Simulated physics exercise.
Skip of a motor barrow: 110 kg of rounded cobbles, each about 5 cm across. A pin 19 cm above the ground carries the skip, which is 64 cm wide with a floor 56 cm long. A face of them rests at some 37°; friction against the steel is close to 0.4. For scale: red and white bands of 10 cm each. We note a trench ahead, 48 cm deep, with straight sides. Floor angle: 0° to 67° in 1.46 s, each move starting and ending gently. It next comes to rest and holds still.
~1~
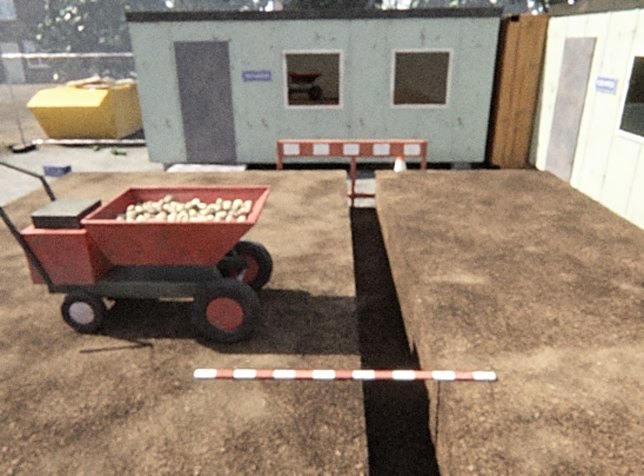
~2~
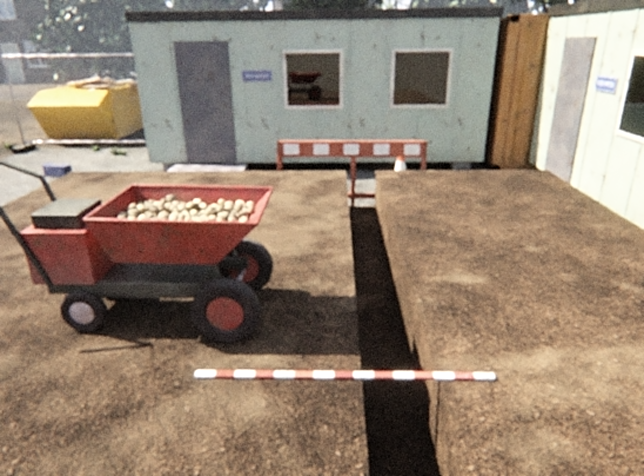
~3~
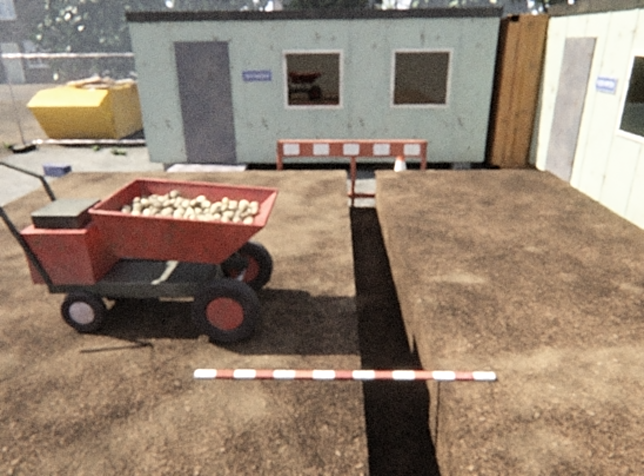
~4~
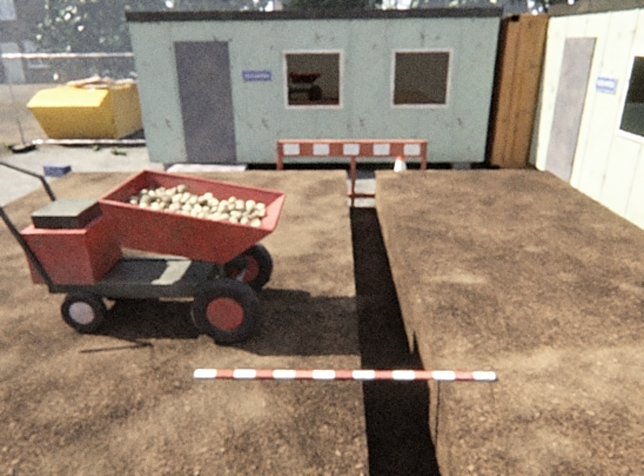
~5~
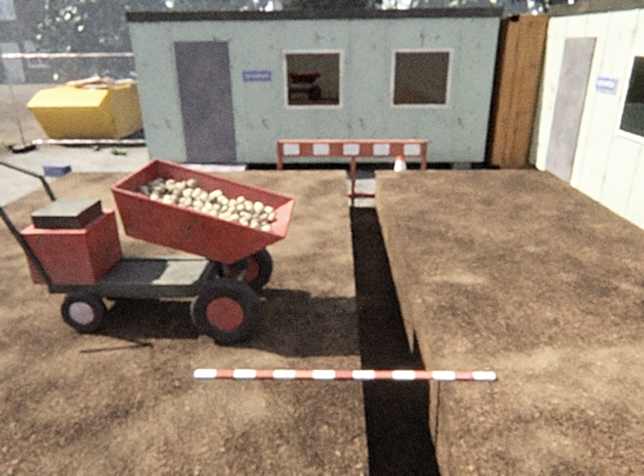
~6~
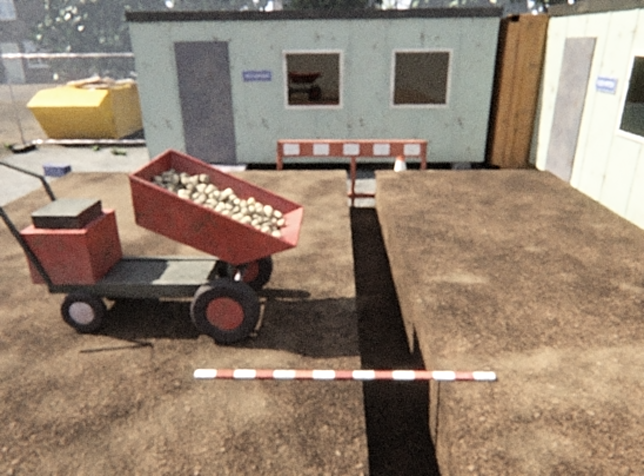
On a sunlit building site with pale green cabins behind, a red motor barrow loaded with pale, rounded stones stands left of a straight-sided trench. Its skip begins nearly level, then the left end rises gently at first and more steeply after, leaving the load sloping down toward the right while the wheels stay put.
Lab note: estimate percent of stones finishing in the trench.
Approx. 90 %.
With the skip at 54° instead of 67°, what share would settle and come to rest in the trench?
The trench would hold about 50% of it.
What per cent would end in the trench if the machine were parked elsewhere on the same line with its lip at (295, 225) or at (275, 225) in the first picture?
First spot about 95, second spot about 100 per cent.
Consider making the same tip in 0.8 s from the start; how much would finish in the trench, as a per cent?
With that timing, about 95 per cent.
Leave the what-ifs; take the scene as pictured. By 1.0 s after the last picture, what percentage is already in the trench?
I'd put it near 35 per cent.
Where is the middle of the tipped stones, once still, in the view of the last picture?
(387, 369).
Then, 0.5 s after the last picture the floor is at 57°, 100 % in the skip; the foremost stones are at (321, 270).
Then, 1.0 s after the last picture the floor is at 67°, 52 % in the skip, 14 % short of the trench, 34 % in the trench; the foremost stones are at (411, 364).
Then, 1.3 s after the last picture the floor is at 67°, 17 % in the skip, 15 % short of the trench, 68 % in the trench; the foremost stones are at (412, 370).
Then, 3.3 s after the last picture the floor is at 67°, 0 % in the skip, 10 % short of the trench, 90 % in the trench; the foremost stones are at (413, 366).
